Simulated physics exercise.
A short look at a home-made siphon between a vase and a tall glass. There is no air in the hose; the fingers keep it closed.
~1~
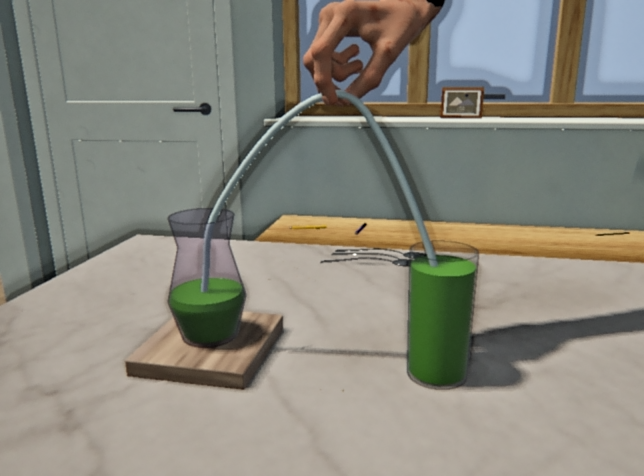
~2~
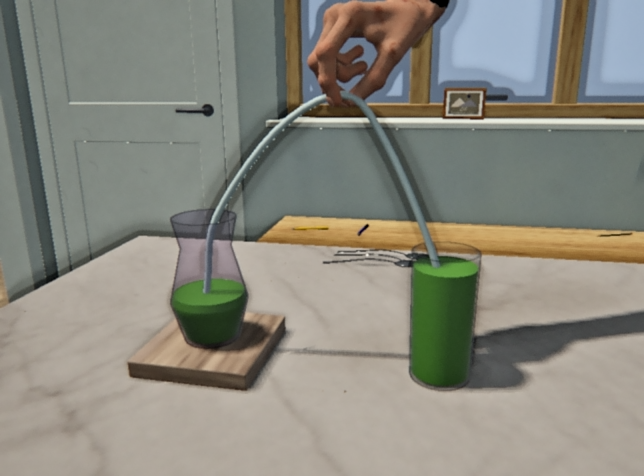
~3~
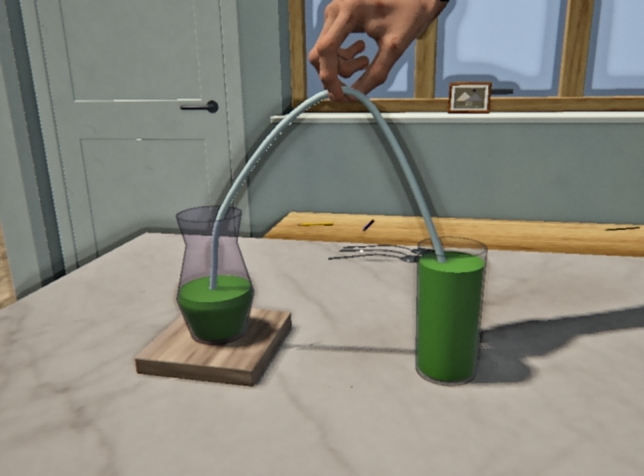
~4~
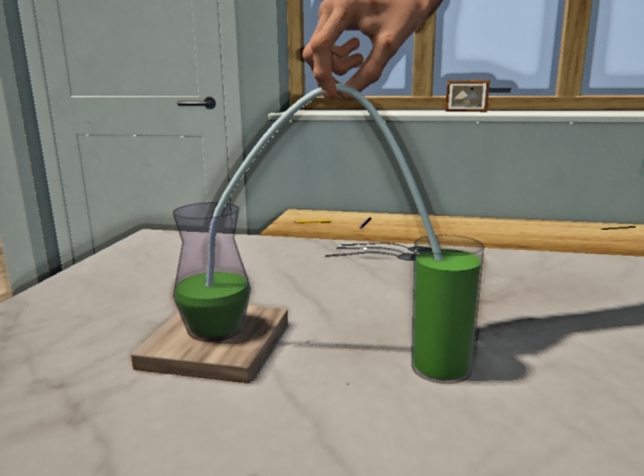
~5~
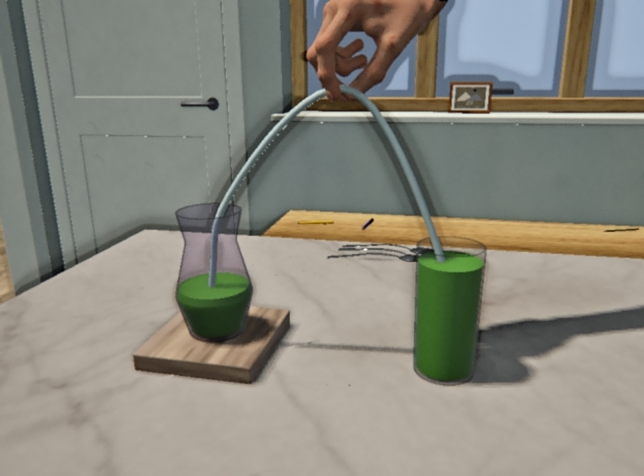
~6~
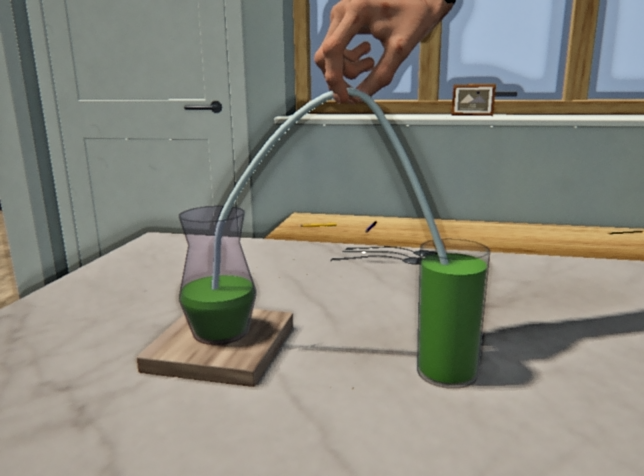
A hand reaches in from the top, pinching the crest of a pale blue-grey hose arched over a white marble tabletop, seen from the front and slightly above in a grey-green room. The hose joins a purplish vase of green liquid on a wooden block at left to a taller, nearly full green glass at right. The liquid levels show no visible change while the view shifts slightly.
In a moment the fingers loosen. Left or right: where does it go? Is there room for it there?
It flows leftwards, and the one that fills has room for it.
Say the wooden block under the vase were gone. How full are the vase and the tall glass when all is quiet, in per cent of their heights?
Roughly 55 per cent, then 60 per cent.
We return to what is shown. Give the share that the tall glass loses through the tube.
Close to 25 %.
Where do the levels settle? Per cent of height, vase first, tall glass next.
About 50 and 65 per cent.
Next, the vase is about a third full; the tall glass is about three quarters full.
After that, the vase is about half full; the tall glass is about two thirds full.
Finally, the vase is about half full; the tall glass is about two thirds full; the two surfaces are level.
